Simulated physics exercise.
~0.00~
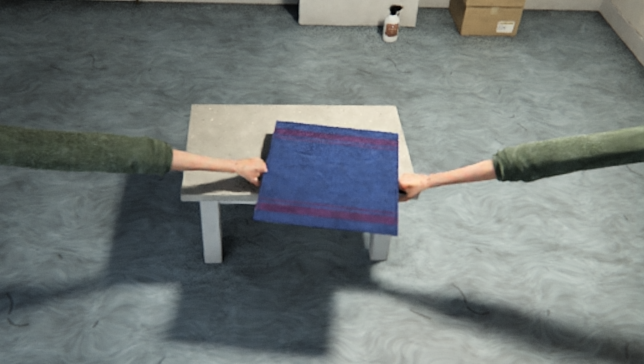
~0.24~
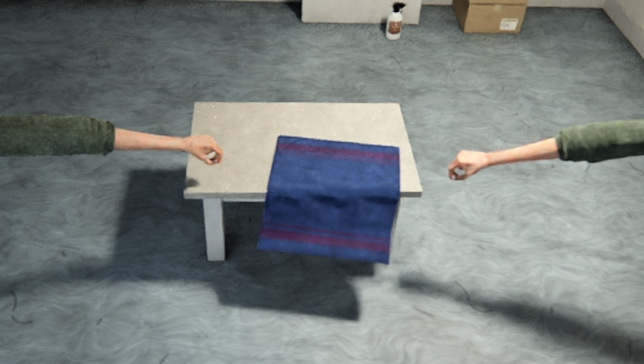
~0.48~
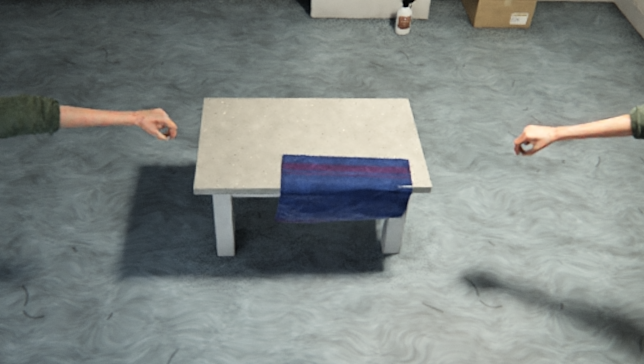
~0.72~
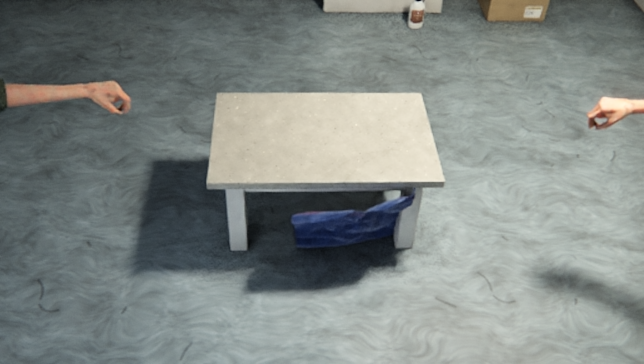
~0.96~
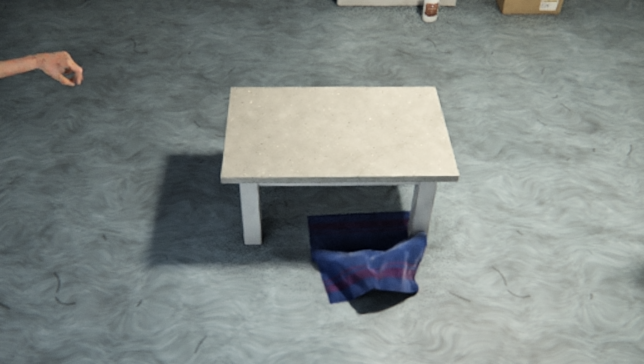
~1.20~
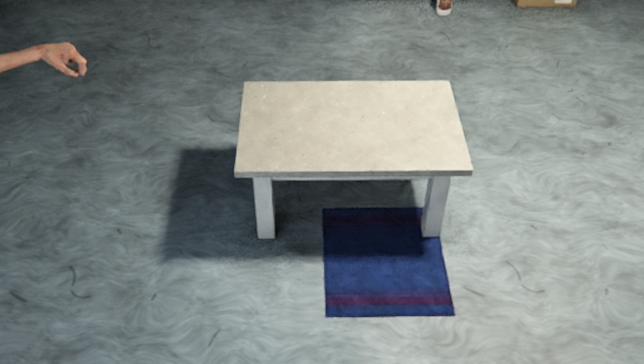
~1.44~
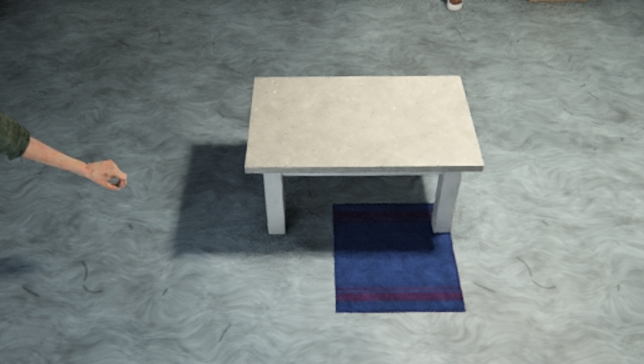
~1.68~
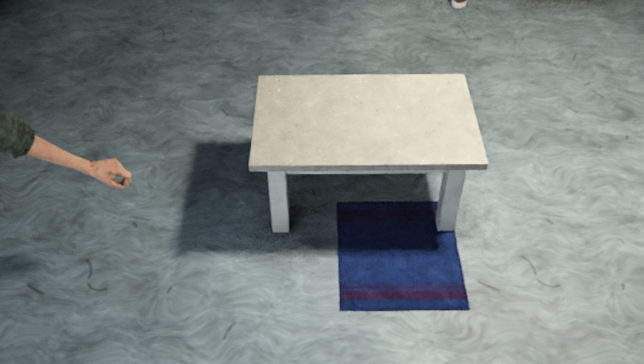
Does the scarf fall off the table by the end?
Yes, it slides over the front edge and ends up lying flat on the floor, partly under the table.
